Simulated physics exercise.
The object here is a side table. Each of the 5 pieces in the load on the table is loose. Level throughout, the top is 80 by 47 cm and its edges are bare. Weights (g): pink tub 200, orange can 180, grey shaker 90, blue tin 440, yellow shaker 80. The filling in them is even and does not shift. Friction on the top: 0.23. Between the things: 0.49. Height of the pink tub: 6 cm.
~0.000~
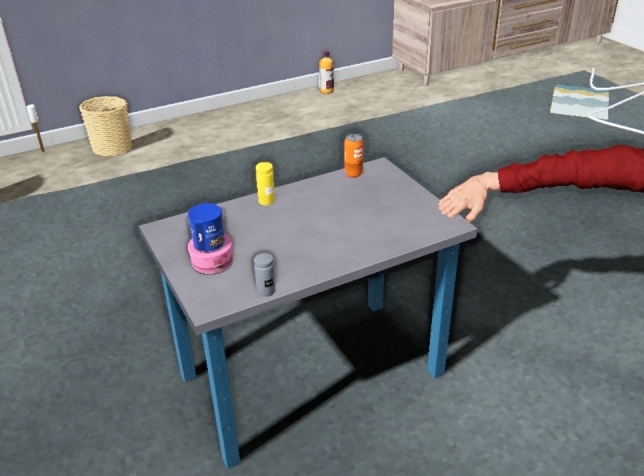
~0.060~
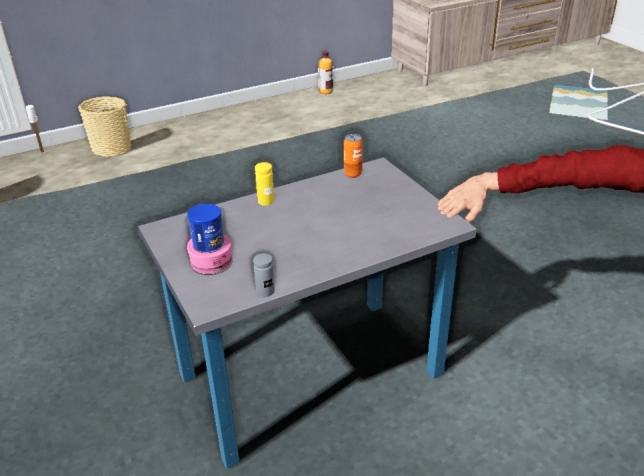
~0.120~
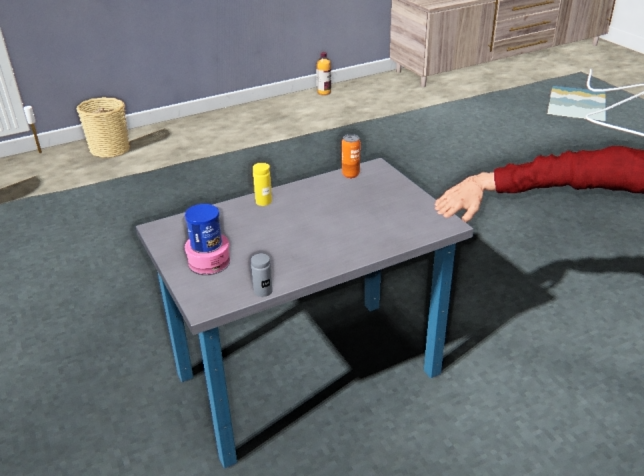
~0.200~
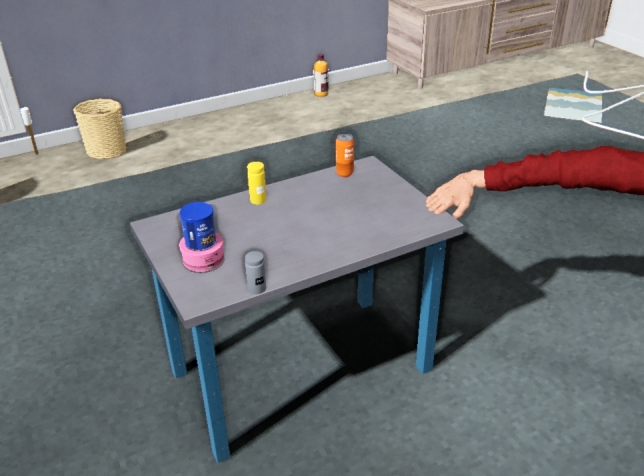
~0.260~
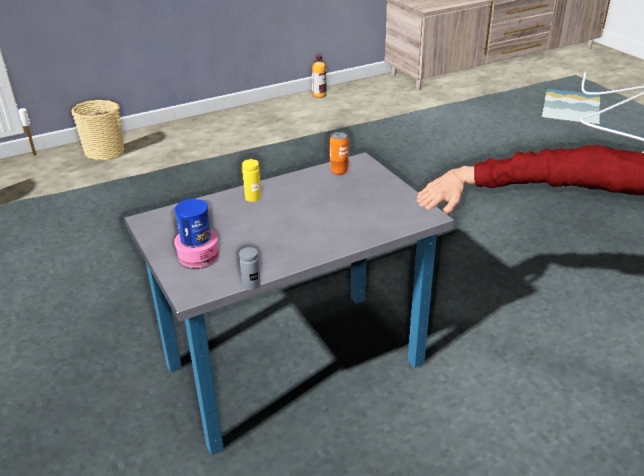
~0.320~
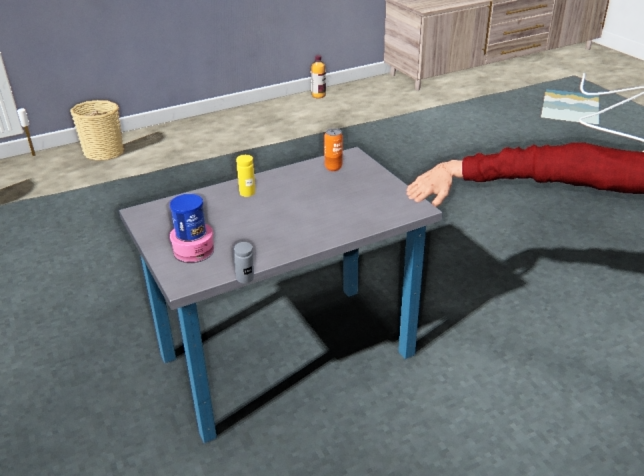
A red-sleeved arm slides the grey side table slightly left, carrying the loose containers along.
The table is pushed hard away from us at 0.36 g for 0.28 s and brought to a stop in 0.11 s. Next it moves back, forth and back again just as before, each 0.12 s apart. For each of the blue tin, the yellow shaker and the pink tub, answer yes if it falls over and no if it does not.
Blue tin: No; yellow shaker: Yes; pink tub: No.
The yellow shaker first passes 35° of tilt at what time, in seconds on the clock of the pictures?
Somewhere about 0.8 s.
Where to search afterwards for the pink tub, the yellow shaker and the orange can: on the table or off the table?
The pink tub is still on the table; the yellow shaker finishes off the table; the orange can finishes off the table.
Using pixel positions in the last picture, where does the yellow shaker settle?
End position: Roughly (251, 317).
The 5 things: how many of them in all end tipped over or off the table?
That makes 3.
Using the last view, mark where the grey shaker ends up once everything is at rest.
End point: Approx. (277, 455).
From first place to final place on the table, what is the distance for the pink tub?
Around 14 centimetres.
After 0.82 s, table shifted 9 cm; orange can and yellow shaker now off the table; blue tin moved 11 cm near (174, 197); pink tub moved 11 cm near (178, 221).
After 1.42 s, table shifted 18 cm; pink tub moved 2 cm near (177, 220); blue tin moved 2 cm near (173, 196).
In the end (2.7 s), off the table and tipped over, orange can, grey shaker and yellow shaker; not toppled but over 5 cm from the start, pink tub and blue tin. In the last view, blue tin near (180, 206), yellow shaker near (251, 317).
